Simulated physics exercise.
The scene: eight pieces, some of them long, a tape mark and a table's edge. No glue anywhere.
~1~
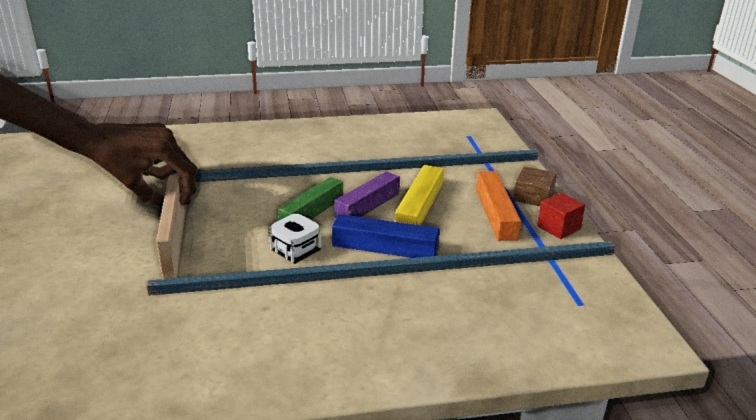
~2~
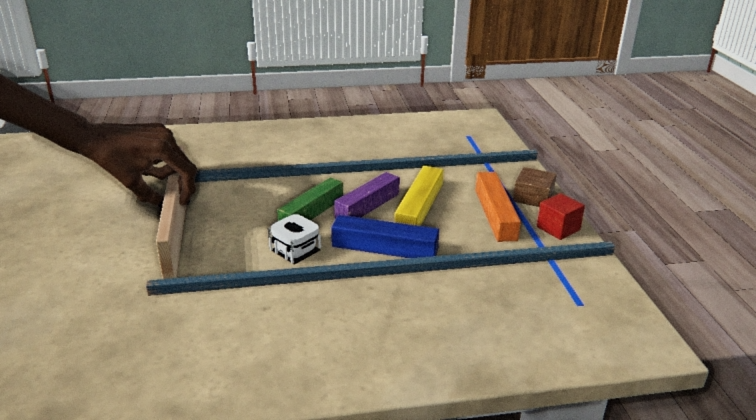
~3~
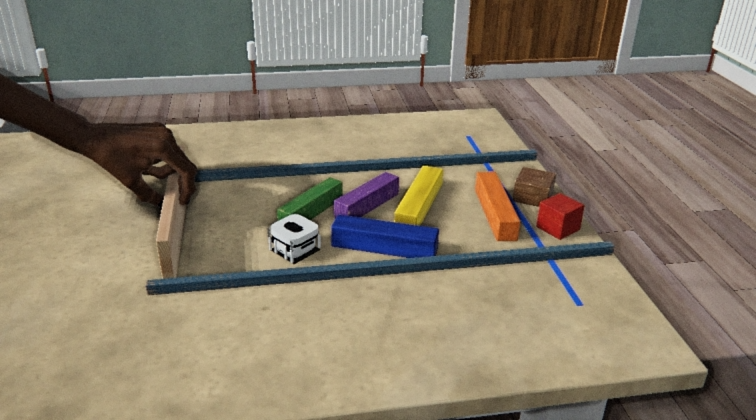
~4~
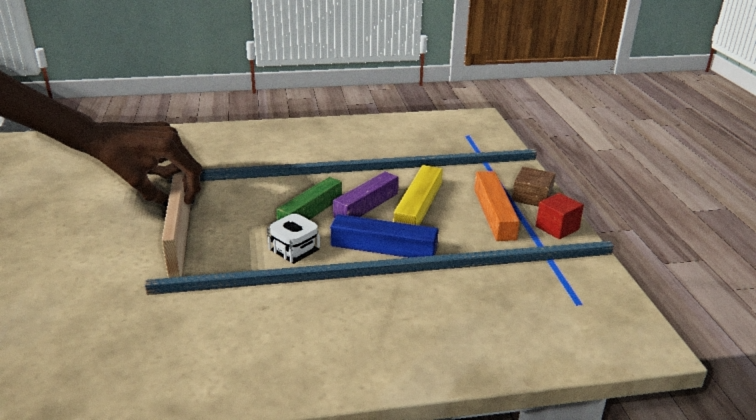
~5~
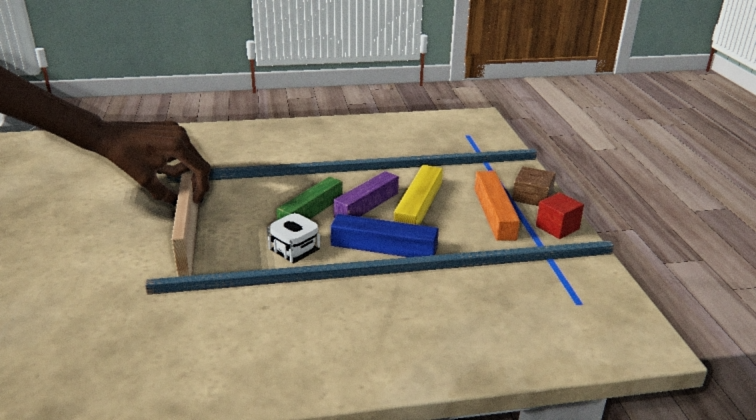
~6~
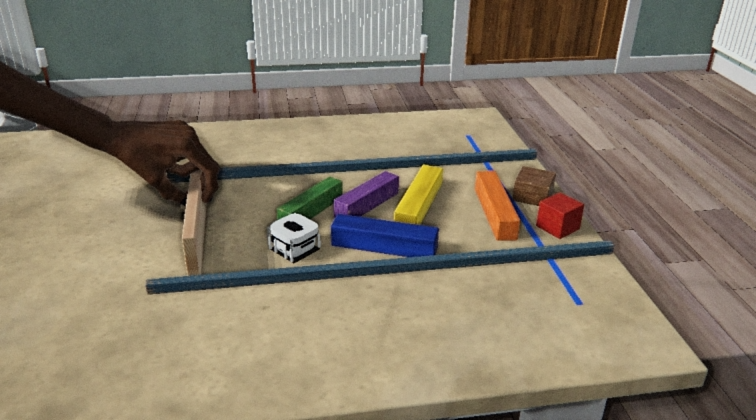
A hand holding a wooden board upright, then sliding it slightly right between two rails toward motionless coloured blocks on a table.
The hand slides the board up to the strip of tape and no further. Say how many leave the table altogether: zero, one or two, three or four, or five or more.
The number that fall off is three or four.
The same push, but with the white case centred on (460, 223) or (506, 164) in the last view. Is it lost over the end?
In that order, it drops off; is lost.
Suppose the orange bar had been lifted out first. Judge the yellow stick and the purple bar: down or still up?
The yellow stick is kept, the purple bar stays on.
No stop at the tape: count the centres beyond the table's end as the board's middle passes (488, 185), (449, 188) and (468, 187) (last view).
It would be 2, 0 and 0.
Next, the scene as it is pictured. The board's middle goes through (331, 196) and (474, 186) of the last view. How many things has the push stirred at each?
The counts are 4 and 8.
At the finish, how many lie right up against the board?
It touches 2.
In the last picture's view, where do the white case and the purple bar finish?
Near (553, 226) and (534, 187).
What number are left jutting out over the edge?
Overhanging: 0.
A little later, none off yet; red block at rest near (560, 215); brown block at rest near (534, 186); orange bar at rest near (496, 204).
Next, none off yet; red block moving near (564, 214); brown block at rest near (534, 186); orange bar shifted a little near (509, 198).
When it is over, the number that fall off is three or four; down, blue stick, orange bar, brown block and red block.
